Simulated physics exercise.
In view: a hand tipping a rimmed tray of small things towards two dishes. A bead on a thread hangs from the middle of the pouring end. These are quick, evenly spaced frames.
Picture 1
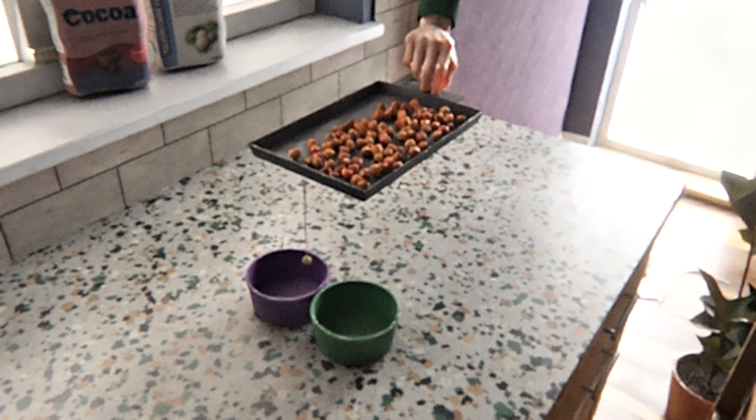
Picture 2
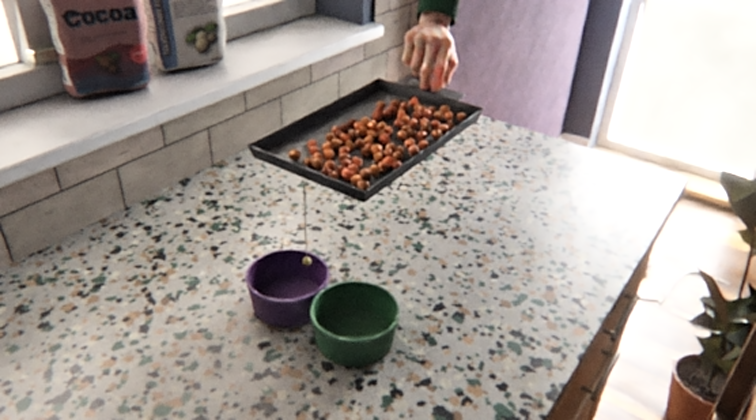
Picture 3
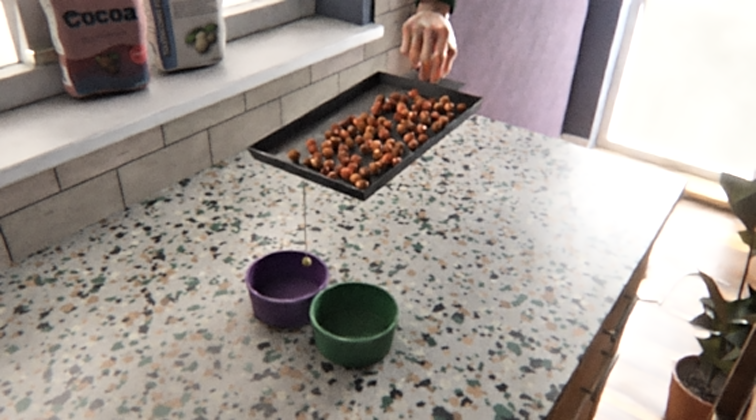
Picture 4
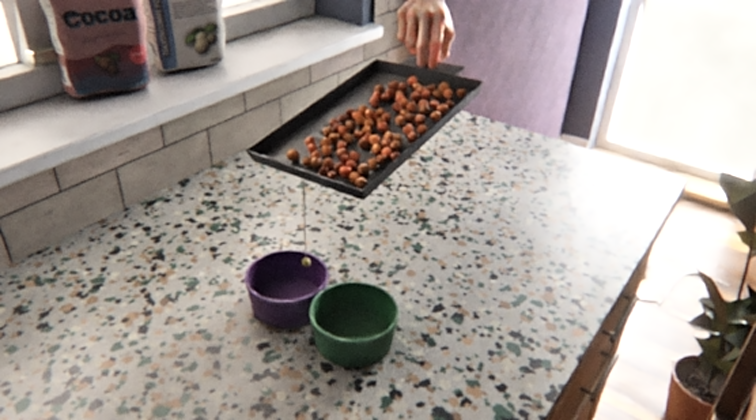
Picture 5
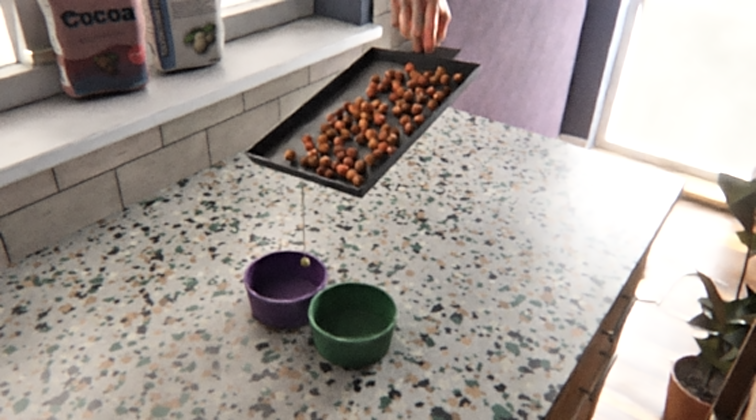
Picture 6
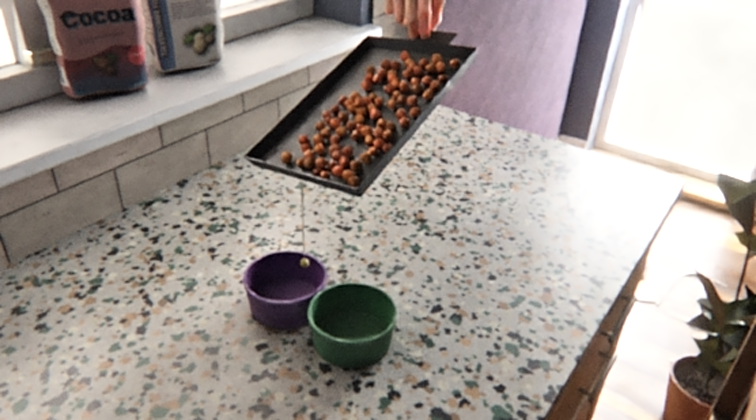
A hand gripping a dark tray of reddish-brown coated nuts, raising its far end above purple and green dishes on a speckled counter.
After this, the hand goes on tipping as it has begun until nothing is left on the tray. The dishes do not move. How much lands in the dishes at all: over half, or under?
In the dishes lies under half of it.
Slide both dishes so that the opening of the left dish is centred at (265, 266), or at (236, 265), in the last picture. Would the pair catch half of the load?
One: Over half. Two: The larger part.
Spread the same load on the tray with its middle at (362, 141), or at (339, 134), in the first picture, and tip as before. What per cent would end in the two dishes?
First some 20, then 30 per cent.
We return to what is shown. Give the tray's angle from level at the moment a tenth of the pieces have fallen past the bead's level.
Roughly 80°.
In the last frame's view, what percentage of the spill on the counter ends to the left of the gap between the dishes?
Near 100 %.
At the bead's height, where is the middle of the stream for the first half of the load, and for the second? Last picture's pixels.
Around (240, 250) and then (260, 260).
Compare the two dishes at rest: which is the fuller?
More ends in left.
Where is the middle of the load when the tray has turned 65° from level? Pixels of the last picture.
Roughly at (288, 143).
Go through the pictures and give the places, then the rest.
Corners of the pouring end near (253, 143) and (364, 188), level; middle of the load near (385, 140), coated peanuts; left dish near (260, 305); right dish near (328, 344); bead on its thread near (307, 260), in the first frame.
Corners of the pouring end near (253, 145) and (364, 189), level; middle of the load near (385, 139), in the second frame.
Corners of the pouring end near (252, 147) and (363, 188), tipped barely, lowest at the left corner; middle of the load near (385, 134), in the third frame.
Corners of the pouring end near (251, 149) and (361, 187), tipped a little, lowest at the left corner; middle of the load near (383, 127), in the fourth frame.
Corners of the pouring end near (249, 152) and (359, 186), tipped clearly, lowest at the left corner; middle of the load near (380, 120), in the fifth frame.
Corners of the pouring end near (249, 155) and (356, 185), tipped clearly, lowest at the left corner; middle of the load near (376, 114); left dish near (258, 308); right dish near (326, 347), in the sixth frame.
Shortly afterwards, tray tipped steeply; all but a few on the tray; a little in the air.
Next, tray tipped past a quarter turn; near half on the tray; a little in the left dish; near a quarter outside both; near a quarter in the air.
Some moments later, tray tipped past a quarter turn; near a third in the left dish; near two thirds outside both.
In the end, tray tipped past a quarter turn; none at all in the right dish; near a third in the left dish; near two thirds outside both.
